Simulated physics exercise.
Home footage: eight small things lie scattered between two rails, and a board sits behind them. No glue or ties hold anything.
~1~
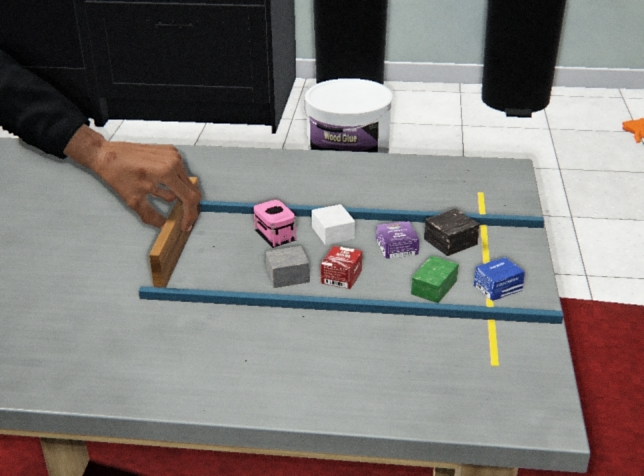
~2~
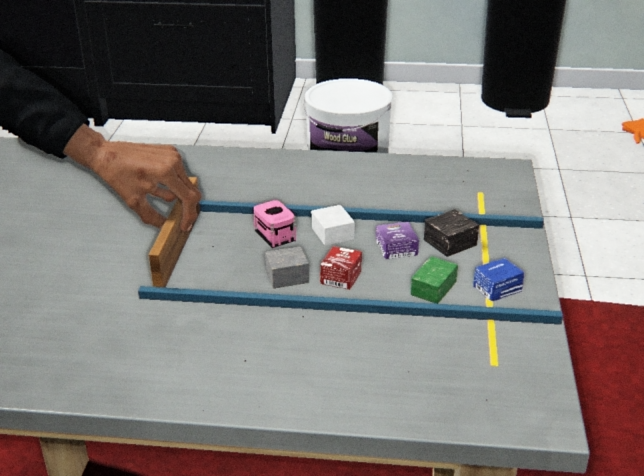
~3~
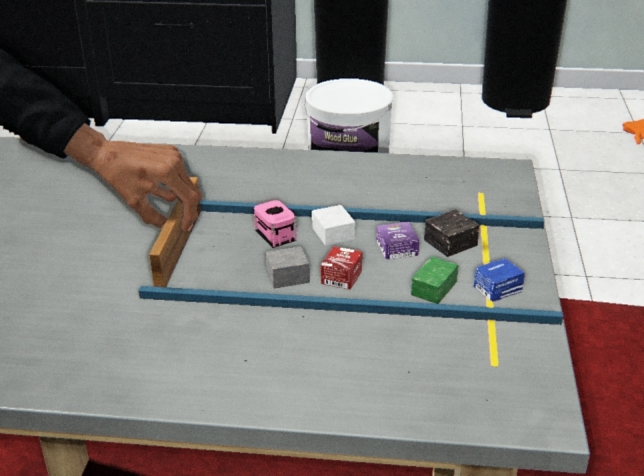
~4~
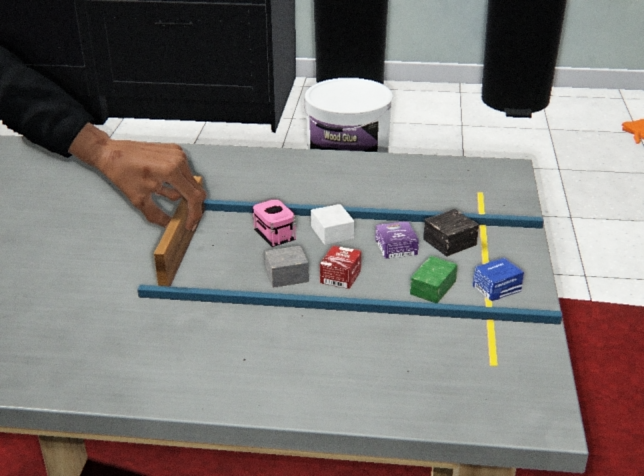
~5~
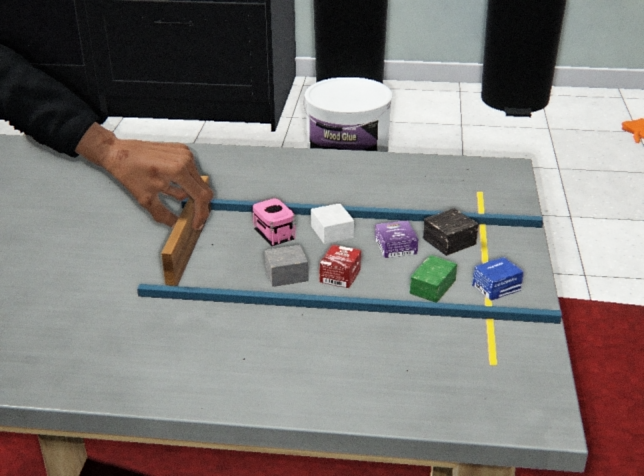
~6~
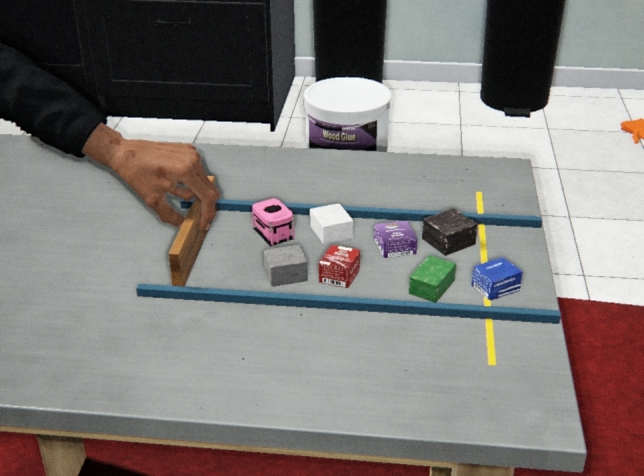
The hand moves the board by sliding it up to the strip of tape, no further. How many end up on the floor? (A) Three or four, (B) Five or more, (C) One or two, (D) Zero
The answer is A.
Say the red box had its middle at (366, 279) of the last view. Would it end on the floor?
Result: It stays aboard.
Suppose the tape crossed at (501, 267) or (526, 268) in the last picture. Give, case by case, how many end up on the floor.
On the floor, 5 then 6.
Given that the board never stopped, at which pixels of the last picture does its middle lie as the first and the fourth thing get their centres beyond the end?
Around (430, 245); afterwards around (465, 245).
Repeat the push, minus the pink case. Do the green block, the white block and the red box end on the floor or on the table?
Green block: Down; white block: Still up; red box: Still up.
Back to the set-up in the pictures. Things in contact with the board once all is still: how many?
2 touch it.
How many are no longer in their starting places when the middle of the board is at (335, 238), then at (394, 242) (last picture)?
By then 6, and 8.
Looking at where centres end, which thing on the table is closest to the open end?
The one you want is the red box.
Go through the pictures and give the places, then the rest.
The first picture shows blue box (499, 279); black block (451, 232); green block (435, 279); board (177, 231); tape (487, 266).
The second picture shows black block (451, 232); white block (333, 225).
The third picture shows green block (435, 280); pink case (275, 223).
The fourth picture shows blue box (498, 279); purple box (397, 240).
The fifth picture shows black block (450, 231); board (188, 230).
The sixth picture shows blue box (497, 279); black block (450, 231); green block (433, 279); board (195, 230); tape (485, 266).
A little later, none off yet; blue box at rest near (497, 279); black block at rest near (450, 231); green block at rest near (433, 279).
Next, none off yet; blue box at rest near (497, 279); black block shifted about its own width near (477, 231); green block moving near (443, 280).
Later still, none off yet; blue box shifted about its own width near (555, 286); black block shifted well along near (544, 230); green block shifted well along near (518, 283).
When it is over, the number that fall off is three or four; down, purple box, green block, black block and blue box.
